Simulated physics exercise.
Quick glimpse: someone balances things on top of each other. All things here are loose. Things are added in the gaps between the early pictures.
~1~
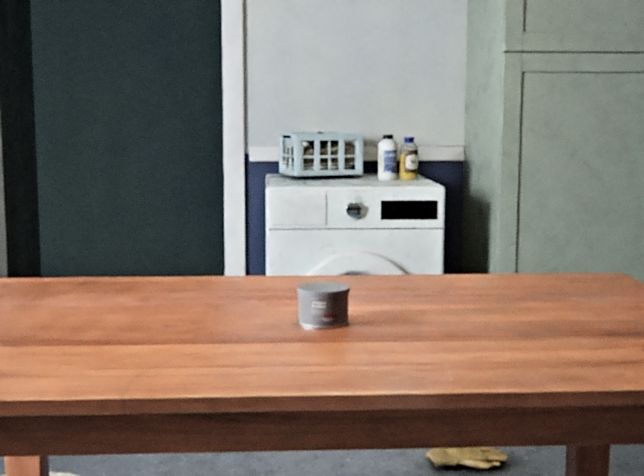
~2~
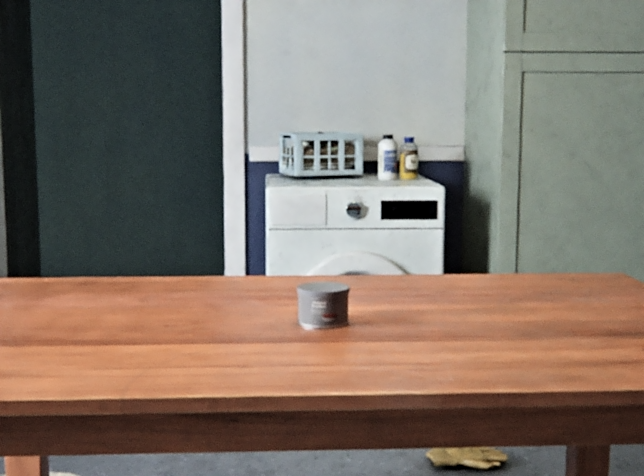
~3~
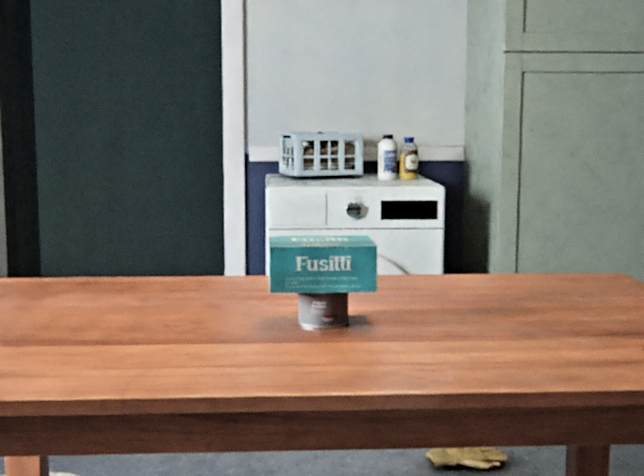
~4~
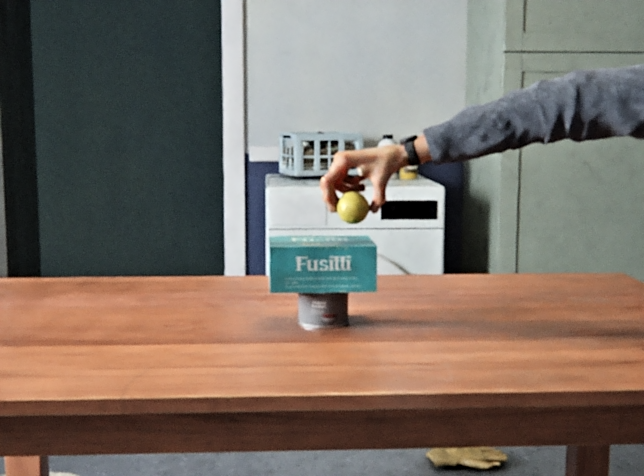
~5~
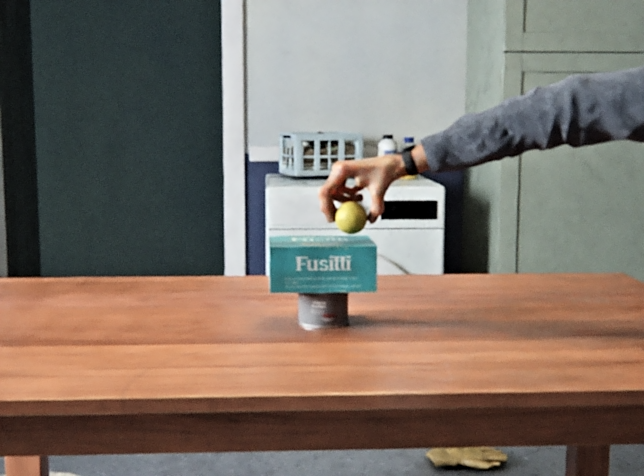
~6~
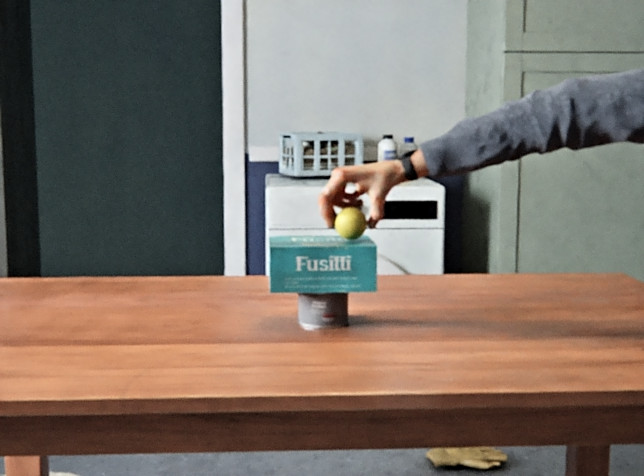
A hand in a grey sleeve with a dark watch reaches in from the right over a reddish-brown wooden table, seen from the front by a still camera, with a white washing machine, blue basket and bottles behind. A small grey tub stands alone mid-table, then a teal Fusilli box sits across its top. The hand lowers a yellow lemon slightly onto the box, right of its middle, and keeps holding it.
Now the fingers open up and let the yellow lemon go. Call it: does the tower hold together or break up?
It holds together.
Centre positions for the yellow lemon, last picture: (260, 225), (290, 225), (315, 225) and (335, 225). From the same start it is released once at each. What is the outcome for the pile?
Well, the first time it tips over, the second time it stays intact, the third time it stays intact, and the fourth time it stays intact.
Then, 0.30 s past the last view, nothing moves.
Then, 0.70 s past the last view, yellow lemon resting near (351, 224).
Finally, all 3 still in place. Final places as the last picture's camera would see them, yellow lemon near (351, 224). The pile stays up.
